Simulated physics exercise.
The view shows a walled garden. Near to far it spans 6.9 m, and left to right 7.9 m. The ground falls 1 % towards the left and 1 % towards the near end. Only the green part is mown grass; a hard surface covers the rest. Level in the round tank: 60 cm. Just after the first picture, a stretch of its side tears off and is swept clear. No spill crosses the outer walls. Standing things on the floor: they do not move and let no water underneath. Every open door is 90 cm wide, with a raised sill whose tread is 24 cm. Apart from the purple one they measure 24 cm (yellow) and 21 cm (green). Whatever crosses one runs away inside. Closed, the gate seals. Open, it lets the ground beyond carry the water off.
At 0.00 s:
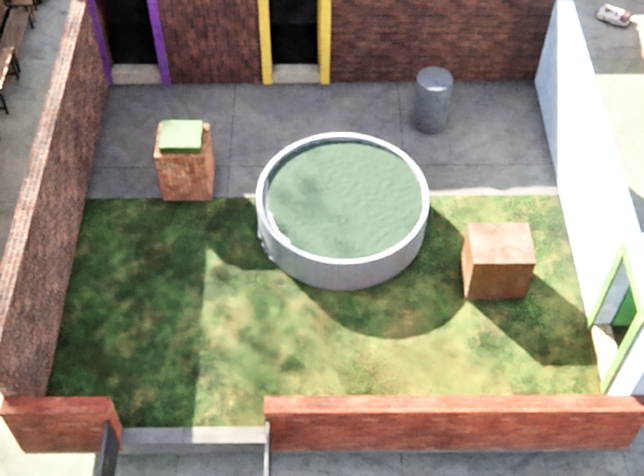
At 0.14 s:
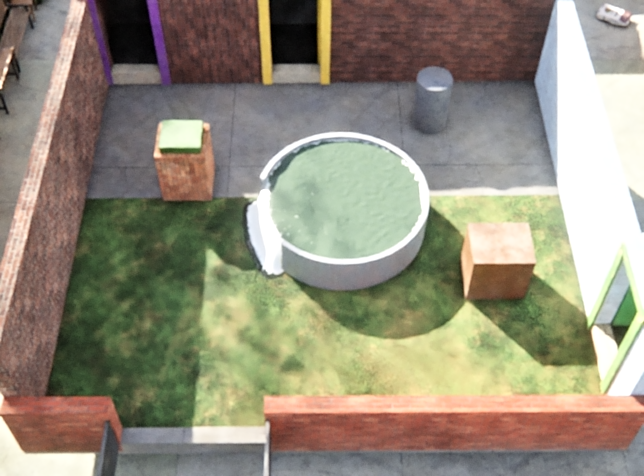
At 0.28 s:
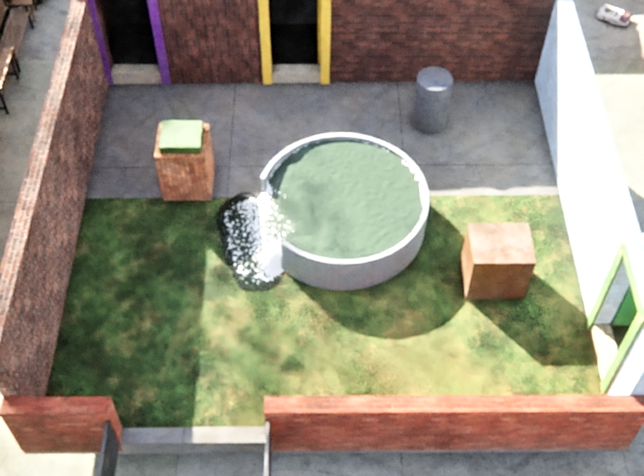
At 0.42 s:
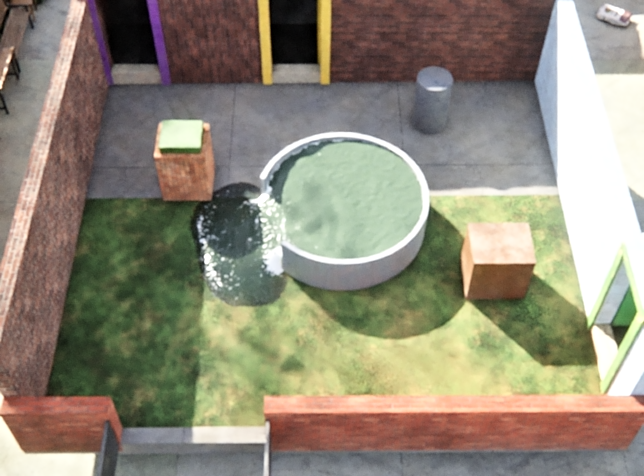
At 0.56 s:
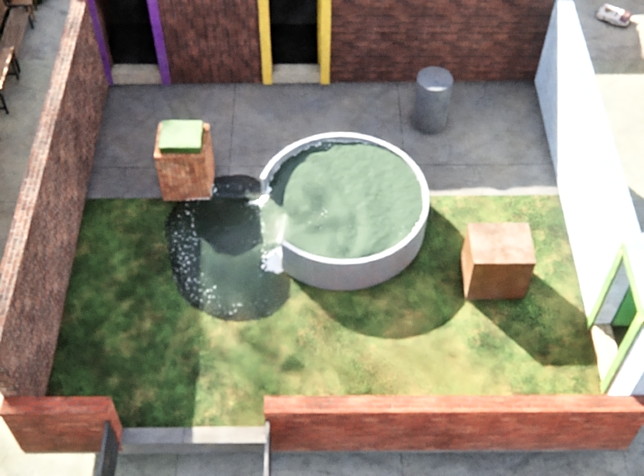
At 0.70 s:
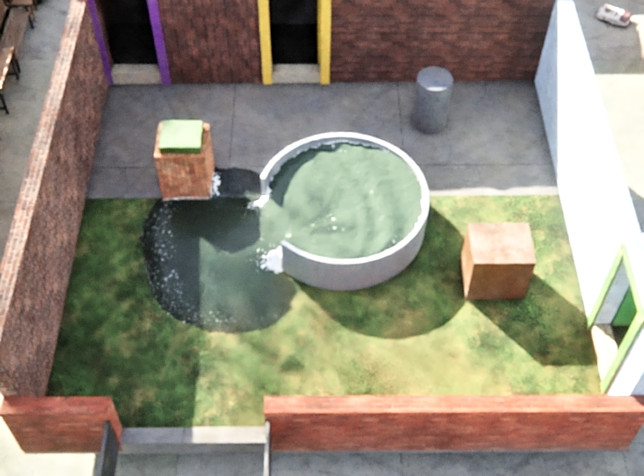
In a walled garden, the left side of a round tank broke open, and water poured through the gap, spreading leftward across the grass in a dark, foamy-edged pool that reached the green-topped brick block.
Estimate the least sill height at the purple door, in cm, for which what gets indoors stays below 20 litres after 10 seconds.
Close to 9 cm is just enough.
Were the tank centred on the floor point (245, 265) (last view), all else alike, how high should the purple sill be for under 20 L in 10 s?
It must be around 12.0 cm tall.
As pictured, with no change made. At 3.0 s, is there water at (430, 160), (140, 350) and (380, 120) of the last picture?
Point by point, the first is spared, the second awash and the third spared.
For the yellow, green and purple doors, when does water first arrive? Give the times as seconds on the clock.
So yellow is reached at 4.0 s, green is not in the 10 s, and purple is reached at 3.2 s.
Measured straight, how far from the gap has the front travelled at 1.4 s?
I make it some 3.0 m.
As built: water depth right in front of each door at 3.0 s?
In cm: Yellow 0, green 0, purple 0.
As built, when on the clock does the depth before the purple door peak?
3.8 s.
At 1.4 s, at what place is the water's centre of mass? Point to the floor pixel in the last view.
The water is centred around (298, 232) in the last picture's pixels.
After 1.4 s water covers 20 % of the floor, deepest (32 cm) near (258, 239); it has not reached the purple door.
After 3.0 s water covers 35 % of the floor, deepest (34 cm) near (43, 416); it has not reached the purple door.
After 10.0 s water covers 75 % of the floor, deepest (12 cm) near (40, 428); 8 cm at the purple door, 0 litres in over its 27 cm sill.
At the purple door as built, the water arrived by 3.3 s and peaked near 14 cm at 3.8 s.
Run again over the same 10 s with other heights there, 48 litres in over 7 cm, 12 litres over 10 cm. The limit of 20 litres is kept from about 9 cm up.
